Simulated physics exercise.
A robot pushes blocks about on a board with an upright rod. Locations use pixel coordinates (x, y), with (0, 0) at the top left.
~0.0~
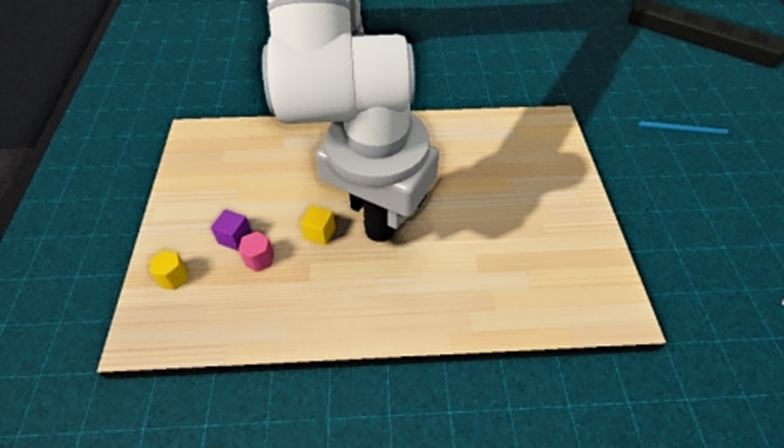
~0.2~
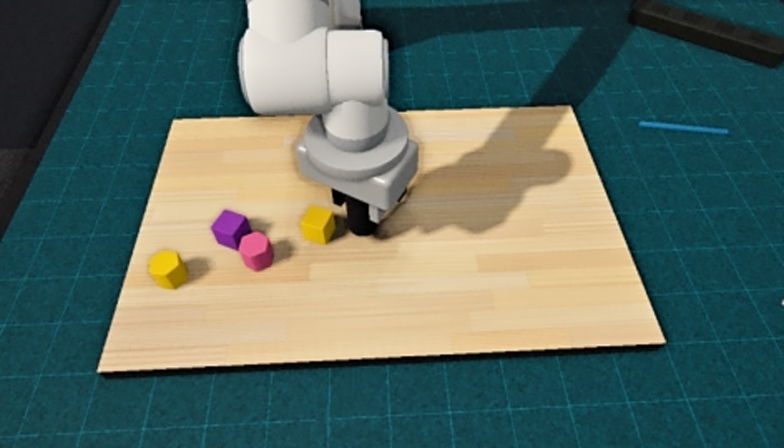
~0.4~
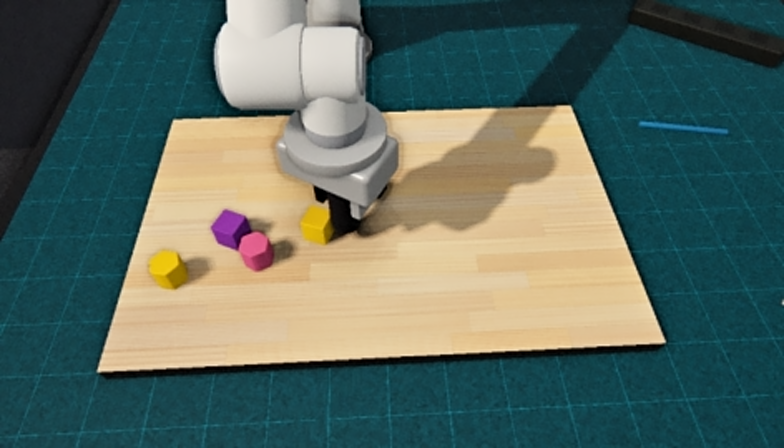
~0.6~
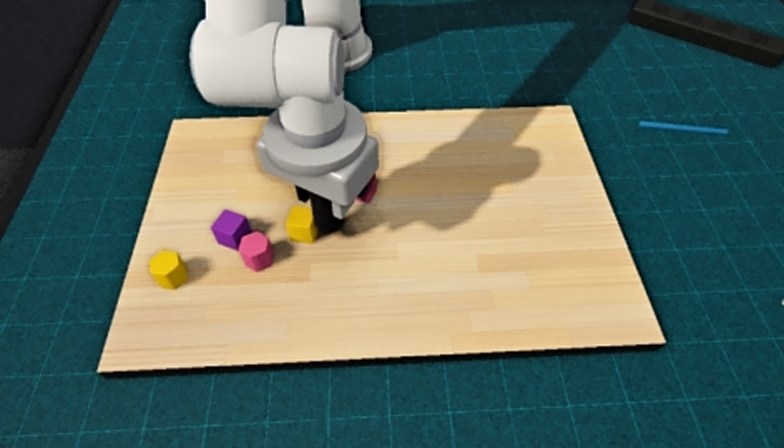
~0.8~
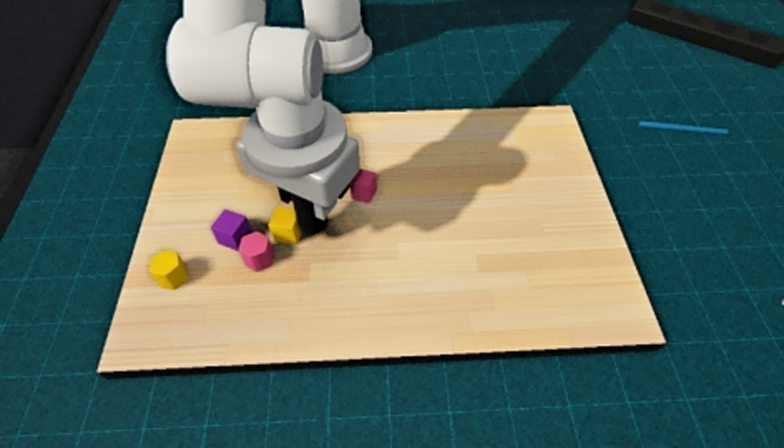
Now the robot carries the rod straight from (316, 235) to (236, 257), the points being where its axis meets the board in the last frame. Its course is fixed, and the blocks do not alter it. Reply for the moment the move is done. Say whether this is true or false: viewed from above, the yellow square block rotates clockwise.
True - the claim holds.
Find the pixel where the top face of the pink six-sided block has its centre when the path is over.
I'd place it at (212, 265), taking the centre of its top.
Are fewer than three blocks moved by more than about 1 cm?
No, that is not how it ends up.
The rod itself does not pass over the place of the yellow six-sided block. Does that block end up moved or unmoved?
If the rod follows that path, the yellow six-sided block stays in its place.
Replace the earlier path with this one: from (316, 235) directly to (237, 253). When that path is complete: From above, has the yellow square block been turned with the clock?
Yes
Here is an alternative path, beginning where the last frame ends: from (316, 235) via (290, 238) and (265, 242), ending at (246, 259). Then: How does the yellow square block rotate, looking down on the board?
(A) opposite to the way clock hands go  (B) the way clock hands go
B - the way clock hands go.
The first path, step by step. One third of the way, rod at (286, 231); yellow square block at (259, 220), turned 15° clockwise.
Two thirds of the way, rod at (258, 238); purple square block at (207, 218), turned 20° anticlockwise; pink six-sided block at (232, 254), turned 25° anticlockwise; yellow square block at (237, 219), turned 40° clockwise.
At the end, rod at (230, 245); yellow six-sided block still; purple square block at (202, 216), turned 35° anticlockwise; pink six-sided block at (212, 265), turned 65° anticlockwise; yellow square block at (230, 218), turned 60° clockwise.
